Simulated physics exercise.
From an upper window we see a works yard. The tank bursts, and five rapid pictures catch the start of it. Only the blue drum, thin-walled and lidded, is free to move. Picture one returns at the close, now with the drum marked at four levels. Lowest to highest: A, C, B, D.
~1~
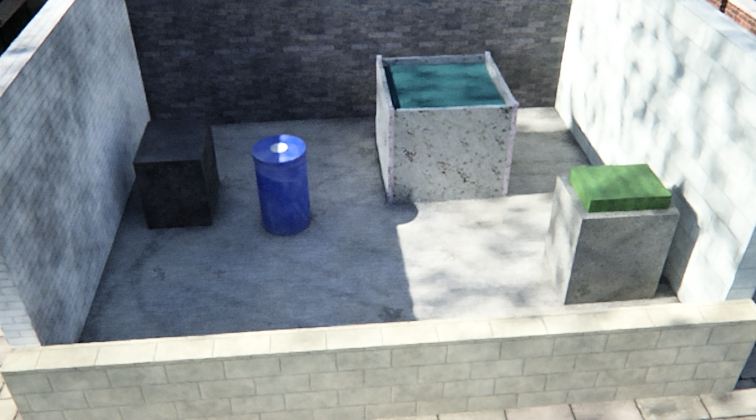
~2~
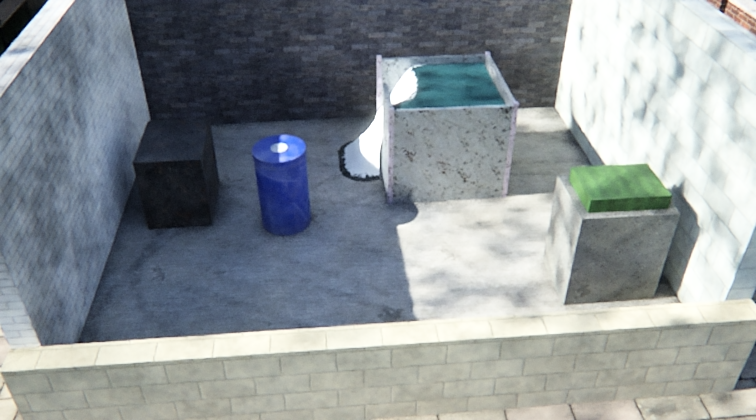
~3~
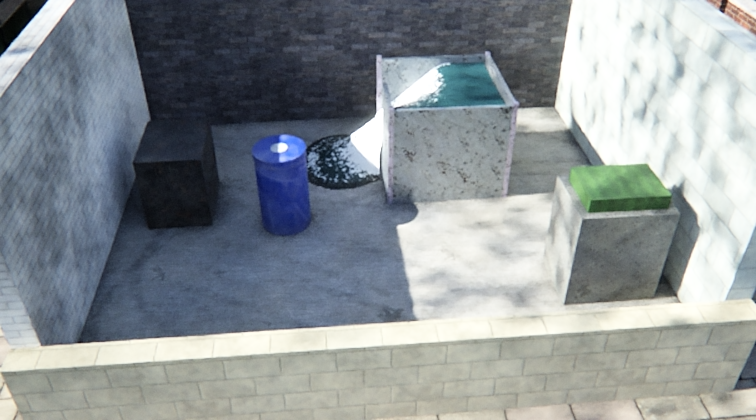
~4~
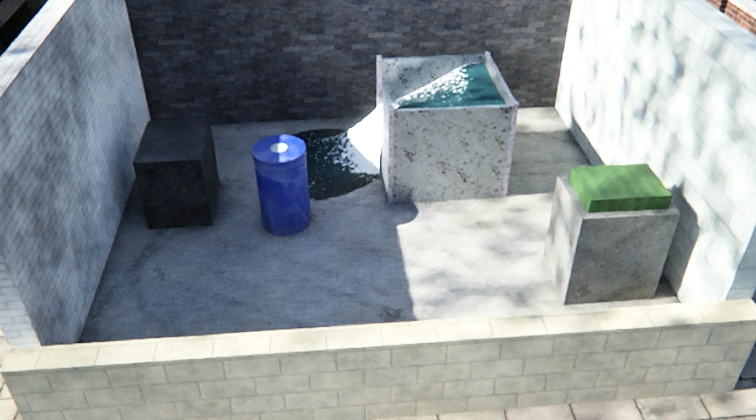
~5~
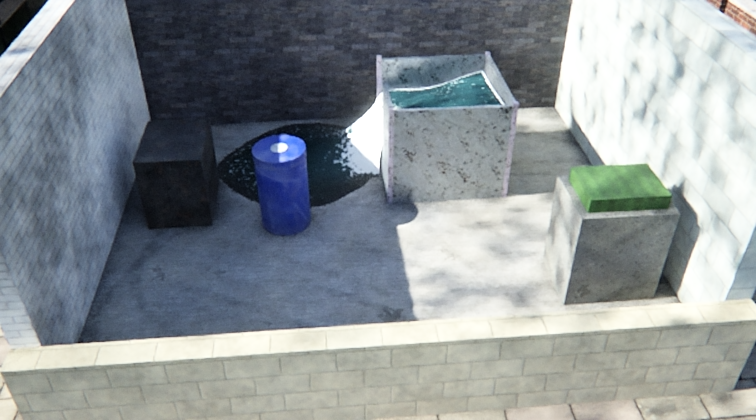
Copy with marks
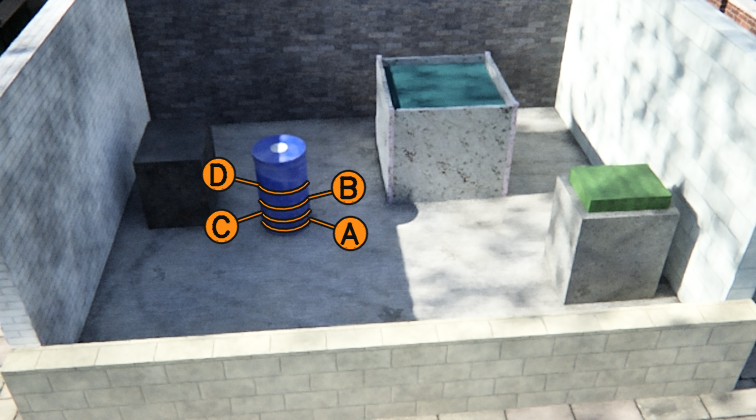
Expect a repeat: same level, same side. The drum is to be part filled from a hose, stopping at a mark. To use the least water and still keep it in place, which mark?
C.
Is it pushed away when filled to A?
Yes, it does.
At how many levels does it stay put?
Three of the four.
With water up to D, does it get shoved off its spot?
No, not at all.
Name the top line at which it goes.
The answer is A.
On the marked copy, A at (286, 230); B at (284, 209); C at (285, 221); D at (282, 193); from the bottom up A, C, B, D.
Choosing A, it is pushed about half its own width away.
Choosing B, it does not move.
Choosing C, it does not move.
Choosing D, it does not move.
